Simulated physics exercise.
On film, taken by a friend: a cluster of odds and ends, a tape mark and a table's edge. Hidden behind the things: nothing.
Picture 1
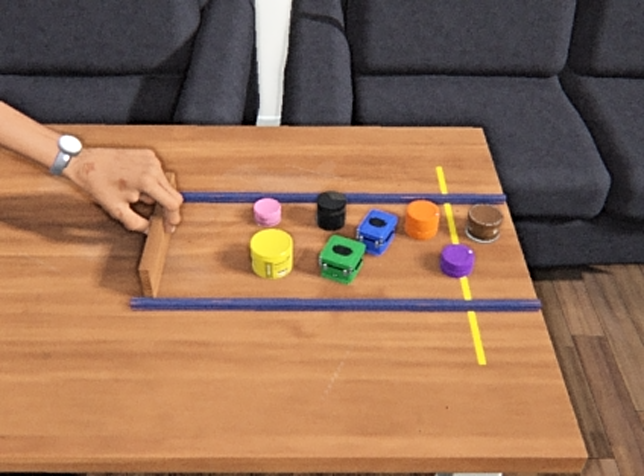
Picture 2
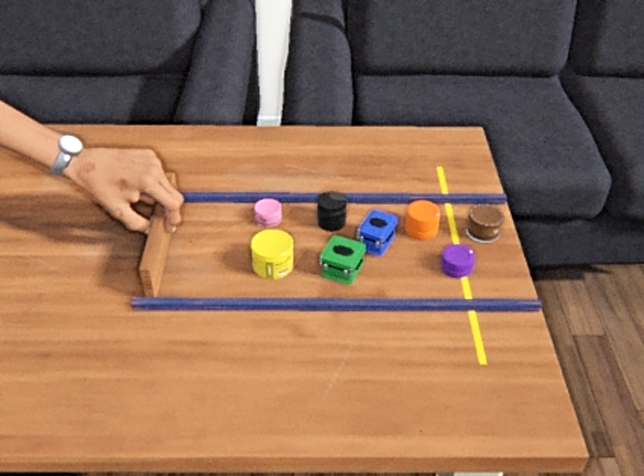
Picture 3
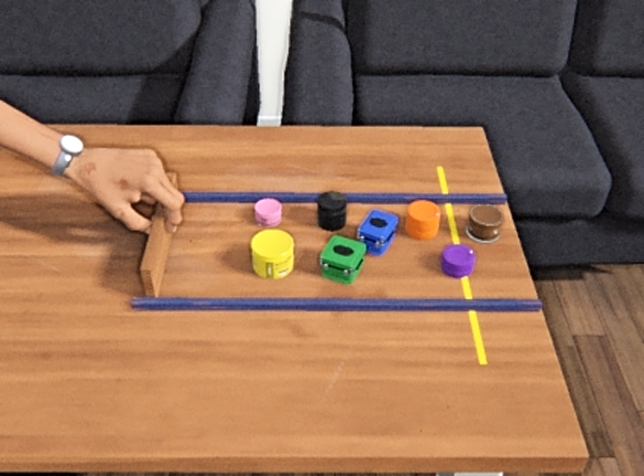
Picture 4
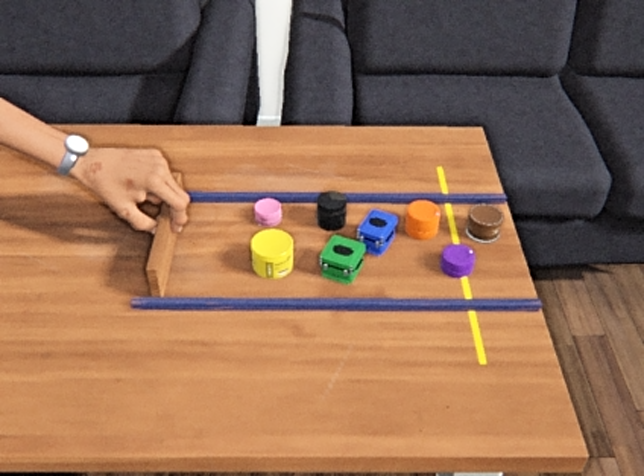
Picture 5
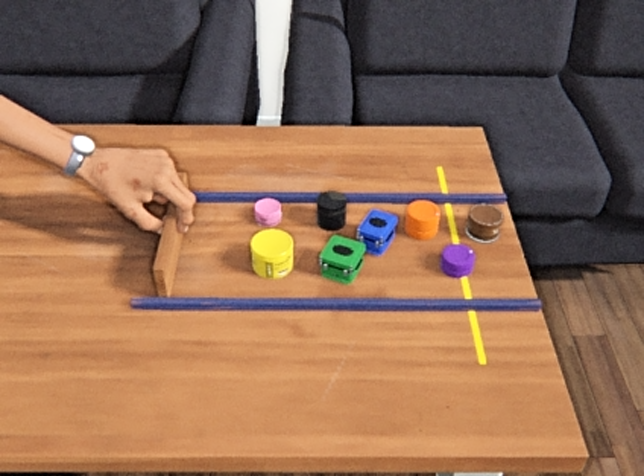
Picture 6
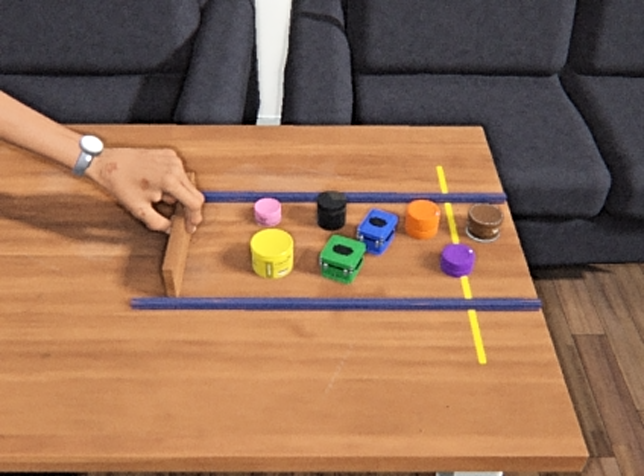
A hand wearing a watch grips an upright wooden board at the left of a wooden table, seen from above at an angle with dark grey sofas behind. Between two blue rails sit pink, yellow, black, green, blue, orange, purple and brown objects, the purple one by a yellow tape line. The hand slides the board slightly rightward, touching nothing, while the objects and camera stay still.
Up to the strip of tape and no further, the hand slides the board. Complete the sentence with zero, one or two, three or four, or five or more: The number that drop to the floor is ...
The number that drop to the floor is one or two.
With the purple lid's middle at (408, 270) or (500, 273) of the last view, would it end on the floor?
Per position - not saved; not saved.
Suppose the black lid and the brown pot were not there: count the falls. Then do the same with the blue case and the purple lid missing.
The counts: 0 and 0.
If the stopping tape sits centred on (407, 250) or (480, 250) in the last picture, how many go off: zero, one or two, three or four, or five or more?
The falls would be no fall at all; three or four.
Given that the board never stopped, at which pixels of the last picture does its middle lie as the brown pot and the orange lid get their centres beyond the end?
Its middle is about (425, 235) and about (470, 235).
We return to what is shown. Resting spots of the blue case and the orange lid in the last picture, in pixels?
Blue case at about (473, 231), orange lid at about (506, 224).
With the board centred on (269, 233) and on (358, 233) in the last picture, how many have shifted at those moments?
That makes 2 at the first spot and 6 at the second.
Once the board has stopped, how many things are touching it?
3.
Soon after, none off yet; brown pot at rest near (484, 223); purple lid at rest near (457, 261); orange lid at rest near (422, 220).
Then, none off yet; brown pot at rest near (484, 223); purple lid at rest near (461, 260); orange lid moved a little near (441, 222).
At rest, the number that fall off is one or two; fallen, brown pot.
